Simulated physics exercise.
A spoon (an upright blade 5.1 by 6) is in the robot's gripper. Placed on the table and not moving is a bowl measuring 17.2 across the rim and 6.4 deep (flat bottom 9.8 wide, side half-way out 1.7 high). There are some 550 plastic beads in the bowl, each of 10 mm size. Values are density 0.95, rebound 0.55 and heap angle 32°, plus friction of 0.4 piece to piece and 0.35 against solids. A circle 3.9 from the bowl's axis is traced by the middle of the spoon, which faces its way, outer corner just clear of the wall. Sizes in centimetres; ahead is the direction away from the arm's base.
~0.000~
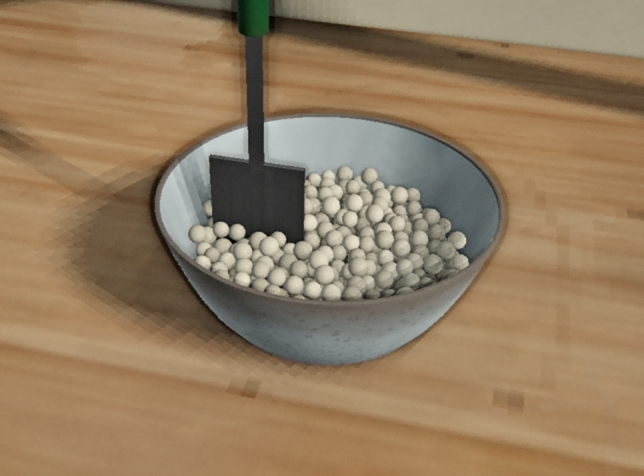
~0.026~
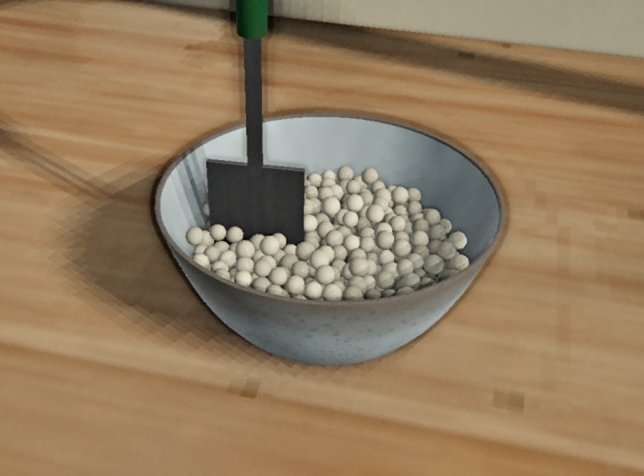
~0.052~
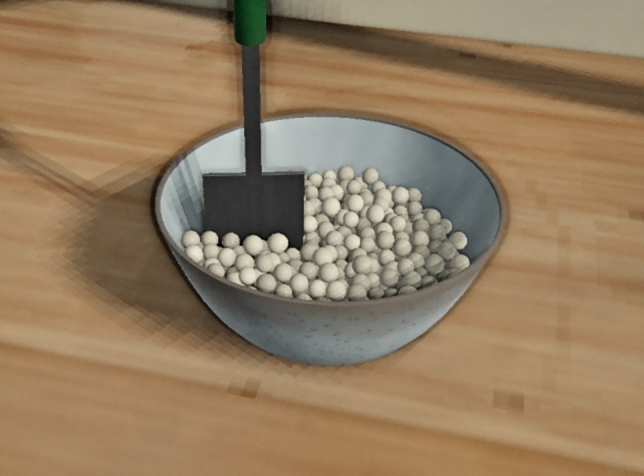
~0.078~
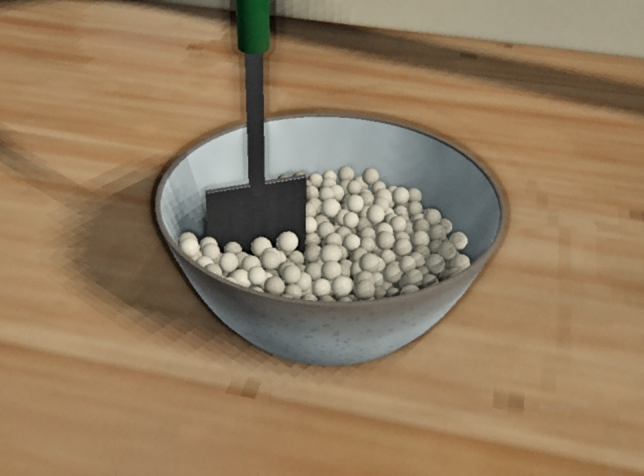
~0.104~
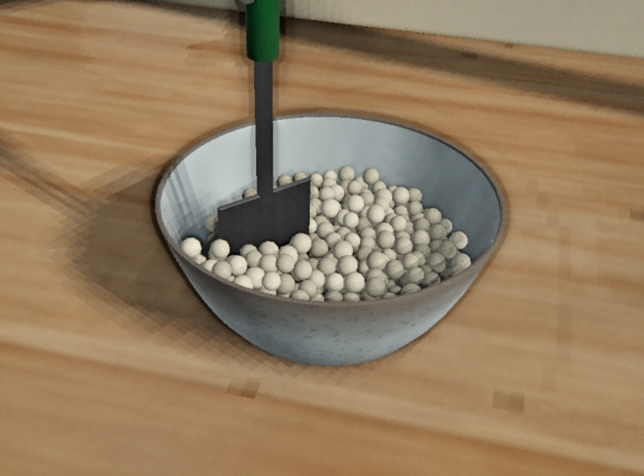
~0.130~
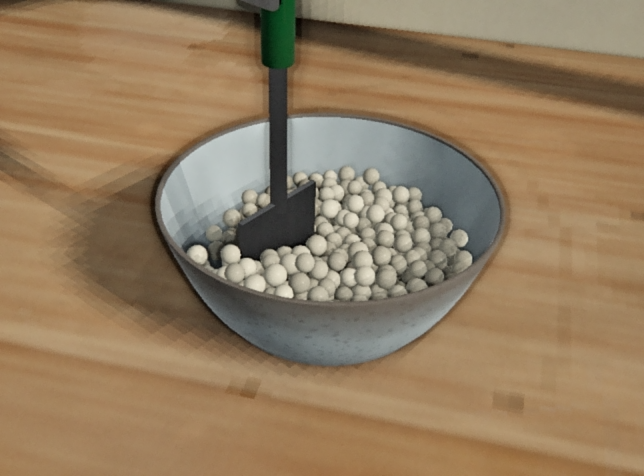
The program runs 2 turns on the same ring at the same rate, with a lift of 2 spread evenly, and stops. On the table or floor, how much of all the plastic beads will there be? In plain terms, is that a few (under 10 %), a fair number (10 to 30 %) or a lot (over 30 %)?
A fair number, 10 to 30 %.
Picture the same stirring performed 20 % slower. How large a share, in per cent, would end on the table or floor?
15 per cent.
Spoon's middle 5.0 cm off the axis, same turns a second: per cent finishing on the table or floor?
That would give close to 0 per cent.
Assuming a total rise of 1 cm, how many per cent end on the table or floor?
Result: Roughly 25 %.
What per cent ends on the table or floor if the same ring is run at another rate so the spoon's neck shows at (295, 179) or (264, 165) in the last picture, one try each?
Some 25 and 10 per cent respectively.
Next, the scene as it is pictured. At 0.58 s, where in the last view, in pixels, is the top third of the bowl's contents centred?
I'd put it at around (238, 193).
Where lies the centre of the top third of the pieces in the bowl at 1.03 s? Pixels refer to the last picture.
I'd say about (389, 207).
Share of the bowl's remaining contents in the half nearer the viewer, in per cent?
Roughly 50 per cent.
After 0.58 s, 321° round, highest piece 9 above the table; 482 in the bowl, 53 on the table or floor, 14 in flight or on the tool.
After 1.03 s, 219° round, highest piece 8 above the table; 448 in the bowl, 96 on the table or floor, 5 in flight or on the tool.
After 1.45 s, 0° round, highest piece 5 above the table; 447 in the bowl, 102 on the table or floor.
After 2.15 s, 0° round, highest piece 5 above the table; 447 in the bowl, 102 on the table or floor.
At rest, 447 in the bowl, 102 on the table or floor. That is 19 % on the table or floor.
